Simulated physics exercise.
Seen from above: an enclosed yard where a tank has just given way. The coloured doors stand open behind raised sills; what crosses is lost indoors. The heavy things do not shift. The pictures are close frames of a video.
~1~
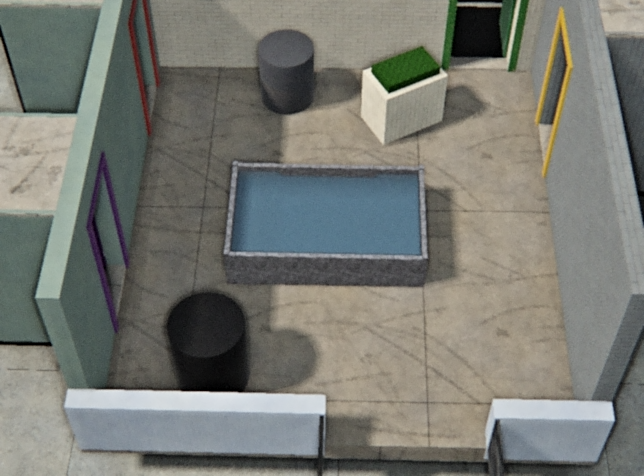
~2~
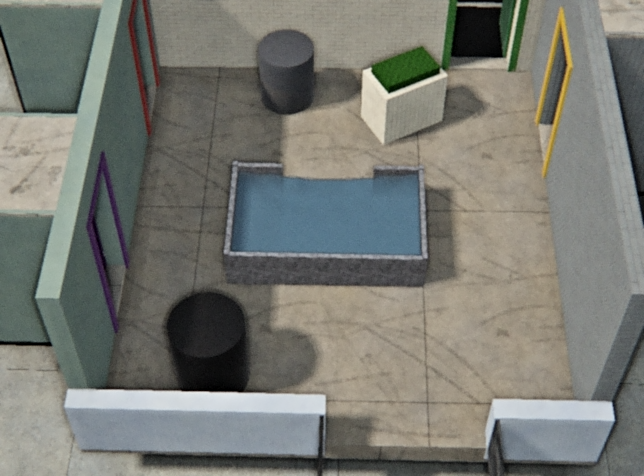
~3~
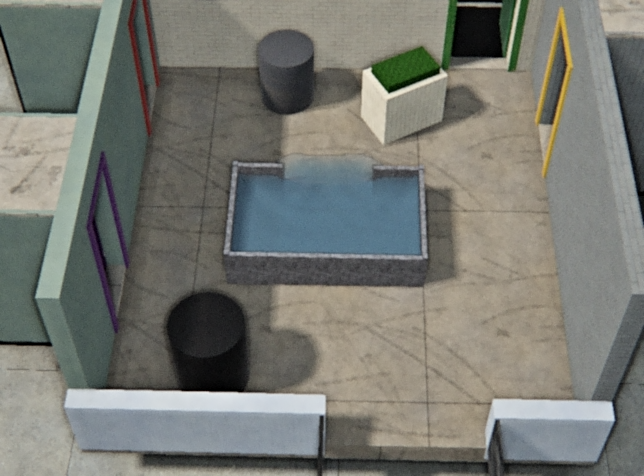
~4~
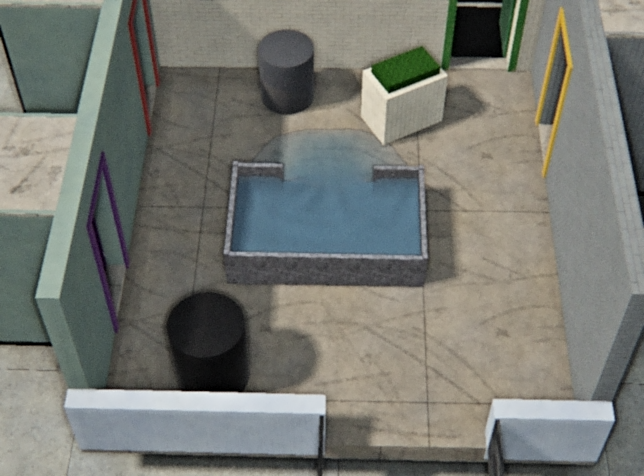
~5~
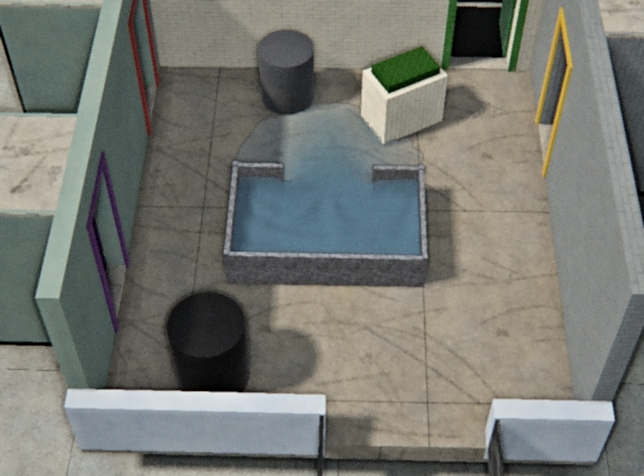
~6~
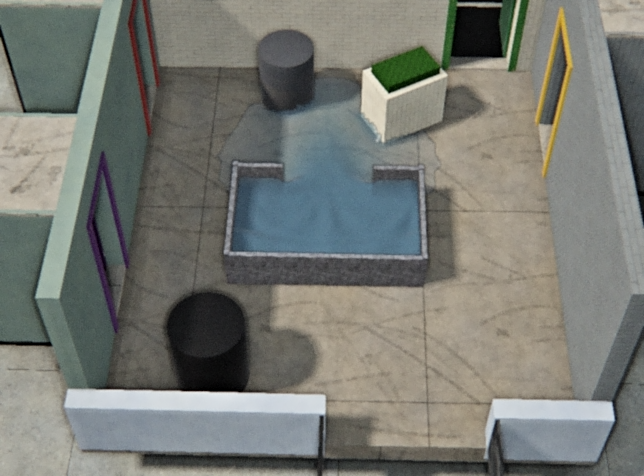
In an enclosed yard seen from above, the far side of a rectangular open tank gives way, and water pours through the gap, fanning across the paved floor until it reaches a grey cylinder and a pale planter.
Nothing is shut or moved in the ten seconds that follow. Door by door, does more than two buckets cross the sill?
One by one: The purple door stays under that; the yellow door takes more than that; the green door takes more than that; the red door takes more than that.
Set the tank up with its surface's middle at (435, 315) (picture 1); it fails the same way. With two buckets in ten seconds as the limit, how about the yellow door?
Yellow floods.
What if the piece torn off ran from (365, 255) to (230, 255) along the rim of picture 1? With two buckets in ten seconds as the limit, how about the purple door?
My reading: The purple door takes more.
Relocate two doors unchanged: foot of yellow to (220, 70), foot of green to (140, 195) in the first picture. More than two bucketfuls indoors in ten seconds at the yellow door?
My reading: The yellow door lets more in.
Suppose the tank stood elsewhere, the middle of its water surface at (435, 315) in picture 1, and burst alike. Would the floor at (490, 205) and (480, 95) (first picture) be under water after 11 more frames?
In that order: Flooded, awash.
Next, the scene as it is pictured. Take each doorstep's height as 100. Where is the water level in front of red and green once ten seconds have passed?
About 150 and 100 per cent.
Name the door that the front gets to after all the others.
The purple one.
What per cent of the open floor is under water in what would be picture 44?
I make it 75 per cent.
A moment on, water covers 20 % of the floor; the purple door not reached, the yellow door not reached, the green door not reached, the red door not reached.
Next, water covers 35 % of the floor; the purple door not reached, the yellow door not reached, the green door wet at the sill, nothing in, the red door under two buckets in.
Then, water covers 40 % of the floor; the purple door not reached, the yellow door under two buckets in, the green door wet at the sill, nothing in, the red door far over two buckets in.
Later, water covers 75 % of the floor; the purple door wet at the sill, nothing in, the yellow door over two buckets in, the green door under two buckets in, the red door far over two buckets in.
In the end, water covers 95 % of the floor; the purple door wet at the sill, nothing in, the yellow door over two buckets in, the green door over two buckets in, the red door far over two buckets in.
